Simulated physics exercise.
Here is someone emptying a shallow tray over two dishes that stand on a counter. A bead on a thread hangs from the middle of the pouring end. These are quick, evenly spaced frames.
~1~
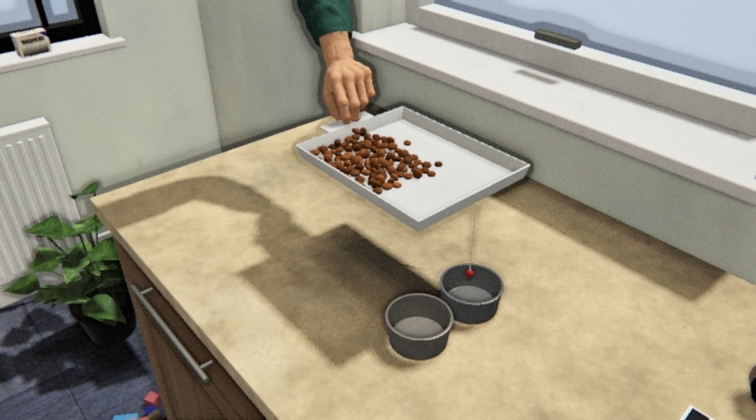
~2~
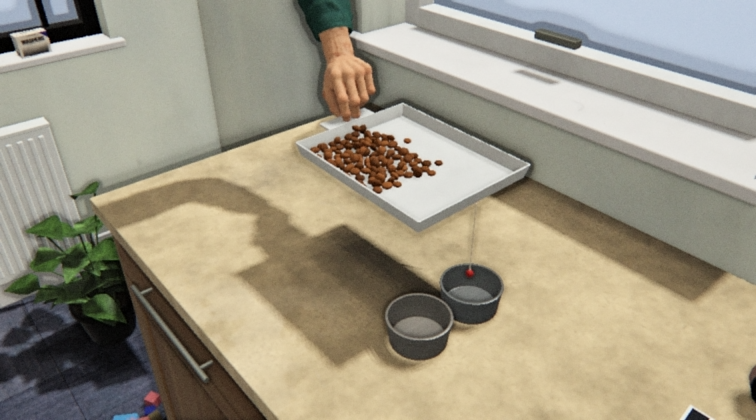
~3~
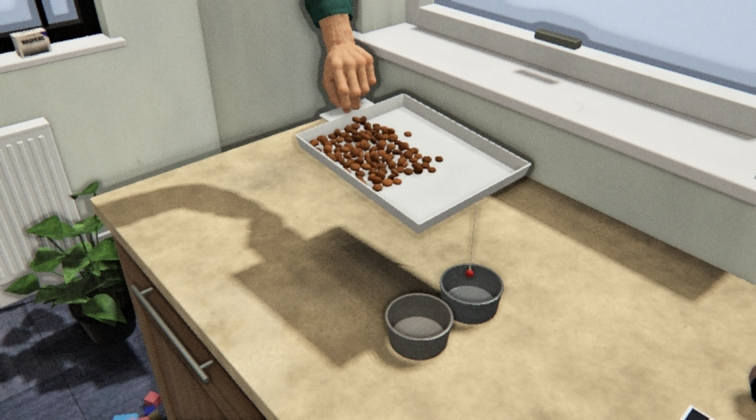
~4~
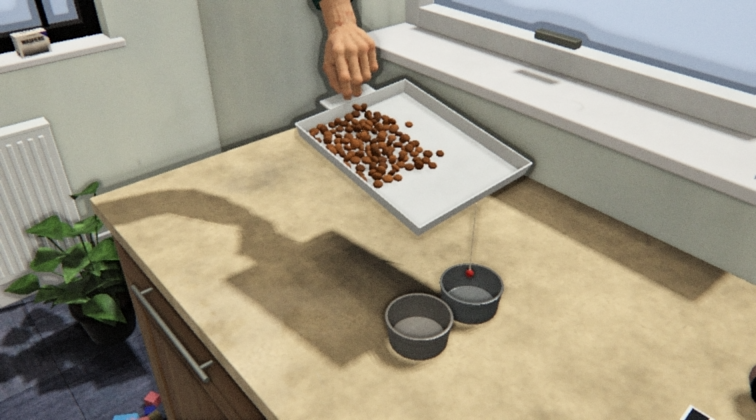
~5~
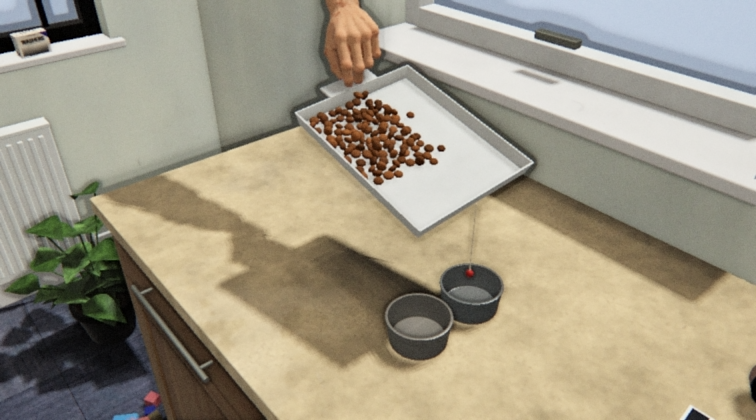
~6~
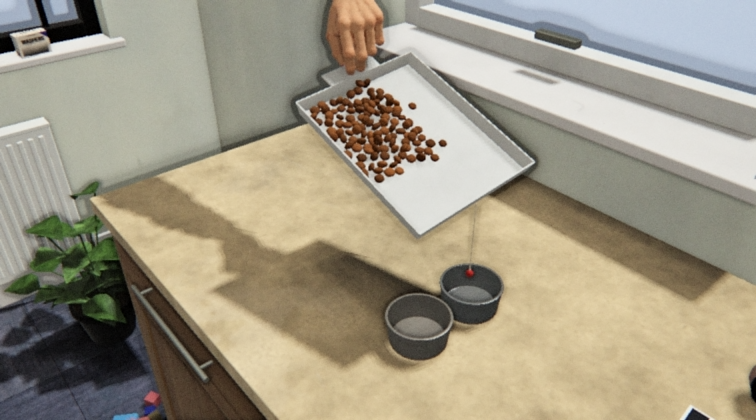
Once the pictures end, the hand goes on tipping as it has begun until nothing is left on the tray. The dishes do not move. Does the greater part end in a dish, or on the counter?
In the dishes lies only the smaller part of it.
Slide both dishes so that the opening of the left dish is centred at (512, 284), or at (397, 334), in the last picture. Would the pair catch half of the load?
First below a half, then not half.
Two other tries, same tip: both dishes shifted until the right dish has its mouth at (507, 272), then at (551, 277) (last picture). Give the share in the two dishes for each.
Near 30 % and 20 %.
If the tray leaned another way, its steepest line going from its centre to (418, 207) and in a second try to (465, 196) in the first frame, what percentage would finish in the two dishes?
The first gives 70 %, the second 10 %.
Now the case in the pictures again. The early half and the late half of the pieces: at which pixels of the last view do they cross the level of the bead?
Around (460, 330) and then (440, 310).
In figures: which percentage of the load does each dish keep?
Left dish near 30 in a hundred; right dish near 0.
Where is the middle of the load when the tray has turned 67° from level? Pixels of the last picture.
Near (436, 216).
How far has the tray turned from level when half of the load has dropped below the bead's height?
Roughly 90°.
Soon, tray tipped steeply; most on the tray; a small part in the air.
A while on, tray tipped past a quarter turn; a small part on the tray; about a quarter in the left dish; a stray few in the right dish; about two thirds outside both; a small part in the air.
Towards the end, tray tipped past a quarter turn; about a third in the left dish; a stray few in the right dish; about two thirds outside both.
Finally, tray tipped past a quarter turn; about a third in the left dish; a stray few in the right dish; about two thirds outside both.
